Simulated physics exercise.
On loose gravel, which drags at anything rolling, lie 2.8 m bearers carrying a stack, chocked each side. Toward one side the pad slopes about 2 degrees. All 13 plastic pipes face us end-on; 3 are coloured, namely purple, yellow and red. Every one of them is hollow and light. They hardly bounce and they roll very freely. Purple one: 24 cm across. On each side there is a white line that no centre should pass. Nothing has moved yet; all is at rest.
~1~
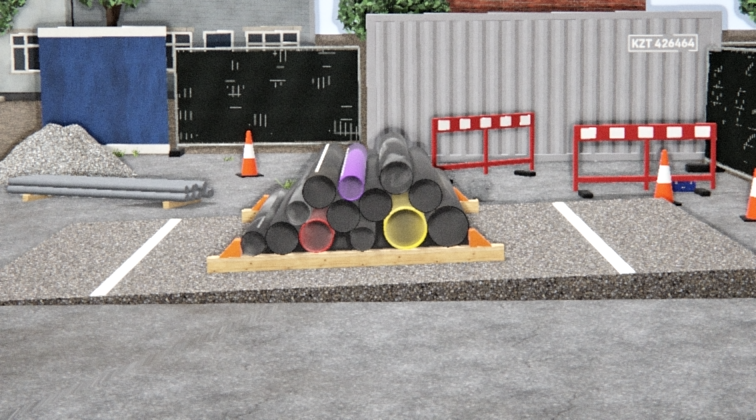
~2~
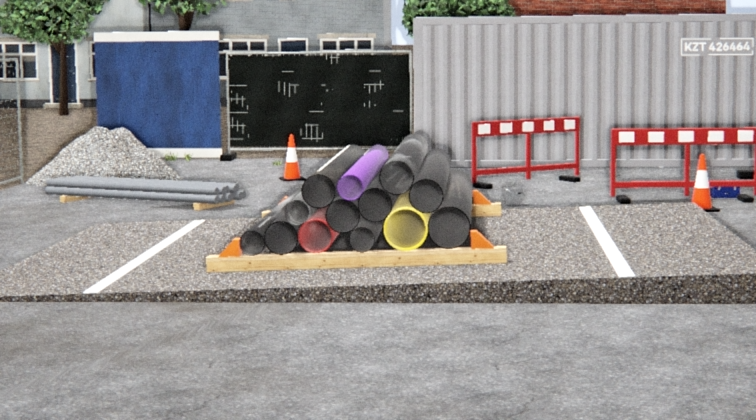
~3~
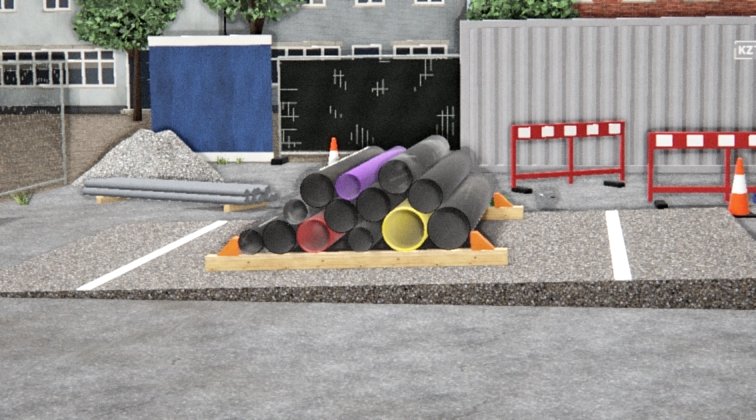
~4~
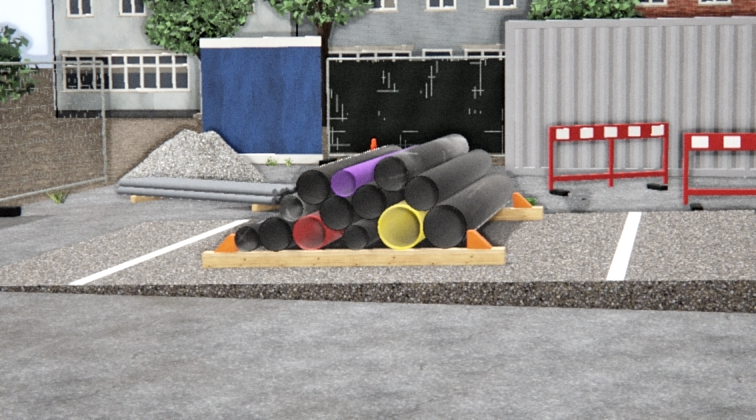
A stack of plastic pipes rests still on gravel as the view shifts around it.
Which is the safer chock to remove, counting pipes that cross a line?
Pick: The right one, which loses fewer.
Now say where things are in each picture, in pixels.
Purple (351, 188), yellow (405, 229), red (316, 237); the pad slopes 2° down to the left; 6 of the 13 form the bottom row; at rest, in the first frame.
Purple (351, 187), yellow (406, 229), red (315, 237); all still, in the second frame.
Purple (349, 186), yellow (404, 230), red (314, 236); both chocks in; lines at (116, 277) and (611, 256); nothing moves, in the third frame.
Purple (345, 183), yellow (400, 228), red (310, 234); at rest, in the fourth frame.
With the left chock gone, after 3.1 s, purple is up on others, 25 cm from the bearers' left end, rolling left; yellow is on the bearers, 120 cm from the bearers' right end, rolling left; red is off the bearers, 65 cm short of the left line, rolling left; 2 of 13 have crossed.
With the left chock gone, finally, purple is past the left line; yellow is on the bearers, 30 cm from the bearers' left end; red is past the left line; 6 of 13 have crossed.
With the right chock gone, after 3.0 s, purple is up on others, 125 cm from the bearers' right end; yellow is on the bearers, 35 cm from the bearers' right end, rolling right; red is on the bearers, 105 cm from the bearers' left end; 0 of 13 have crossed.
With the right chock gone, finally, purple is up on others, 120 cm from the bearers' right end; yellow is on the bearers, 15 cm from the bearers' right end; red is on the bearers, 105 cm from the bearers' left end; 0 of 13 have crossed.
